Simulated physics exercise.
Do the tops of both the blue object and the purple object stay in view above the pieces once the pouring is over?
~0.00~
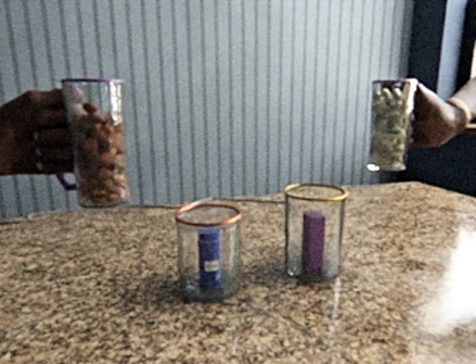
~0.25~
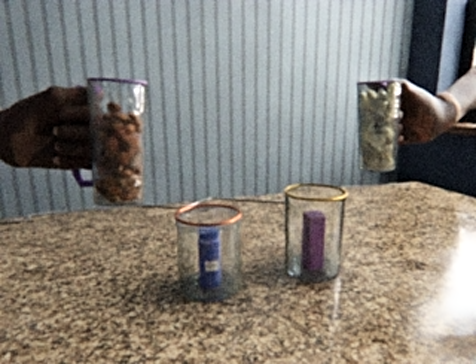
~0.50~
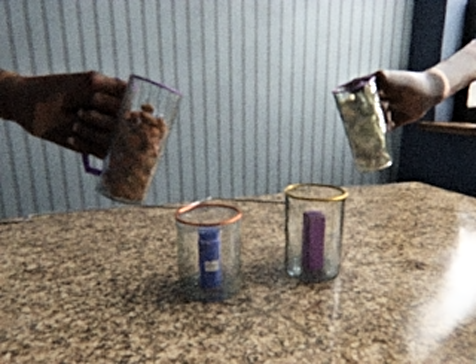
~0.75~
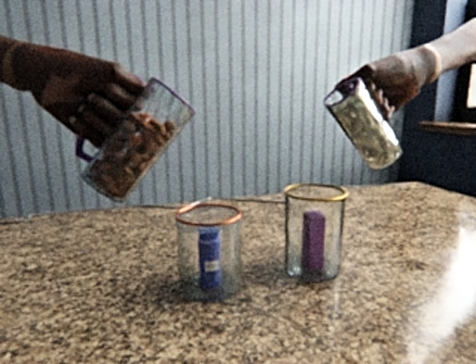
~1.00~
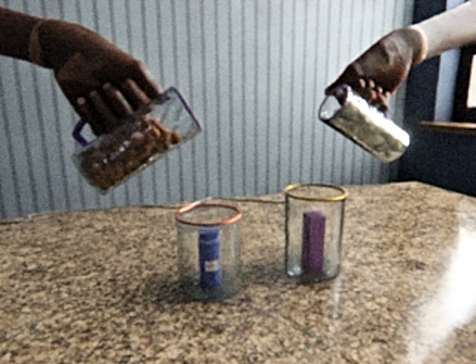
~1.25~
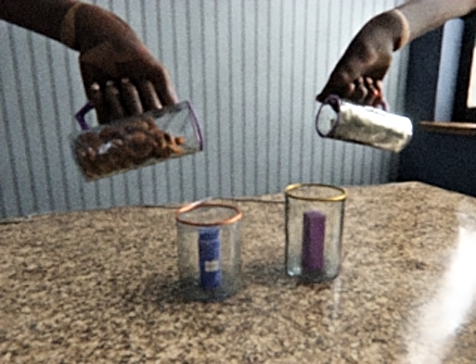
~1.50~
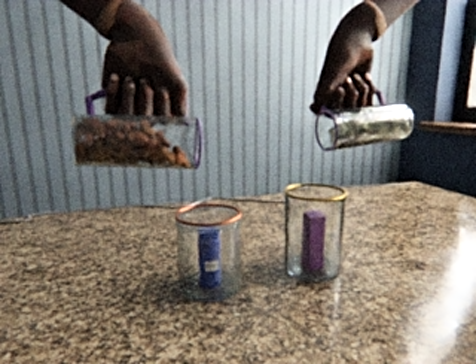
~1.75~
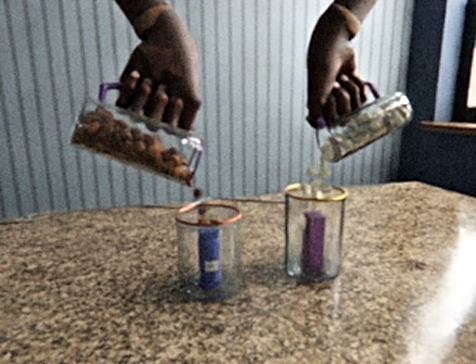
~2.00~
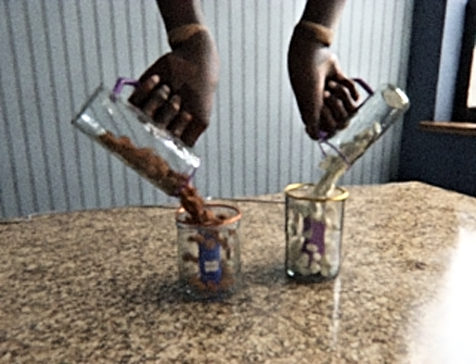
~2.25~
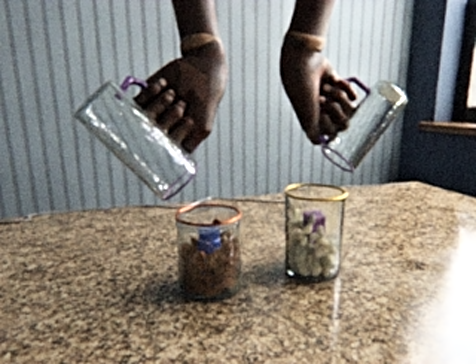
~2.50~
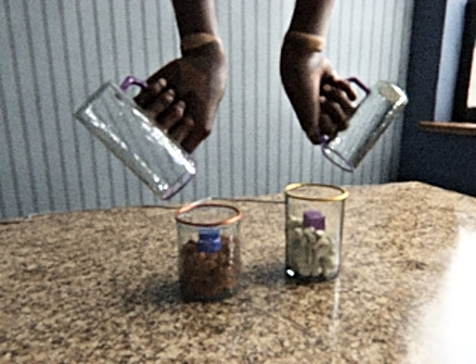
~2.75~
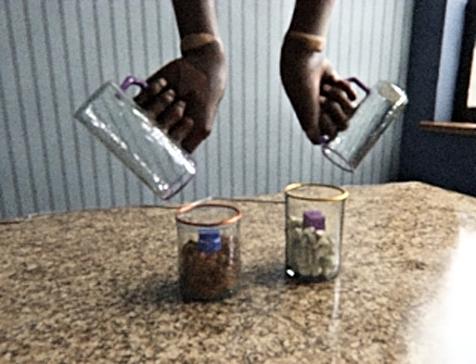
Yes, both stay in view. The blue object's top still sticks out of the brown pieces on the left, and the purple object's top still sticks out of the pale pieces on the right.
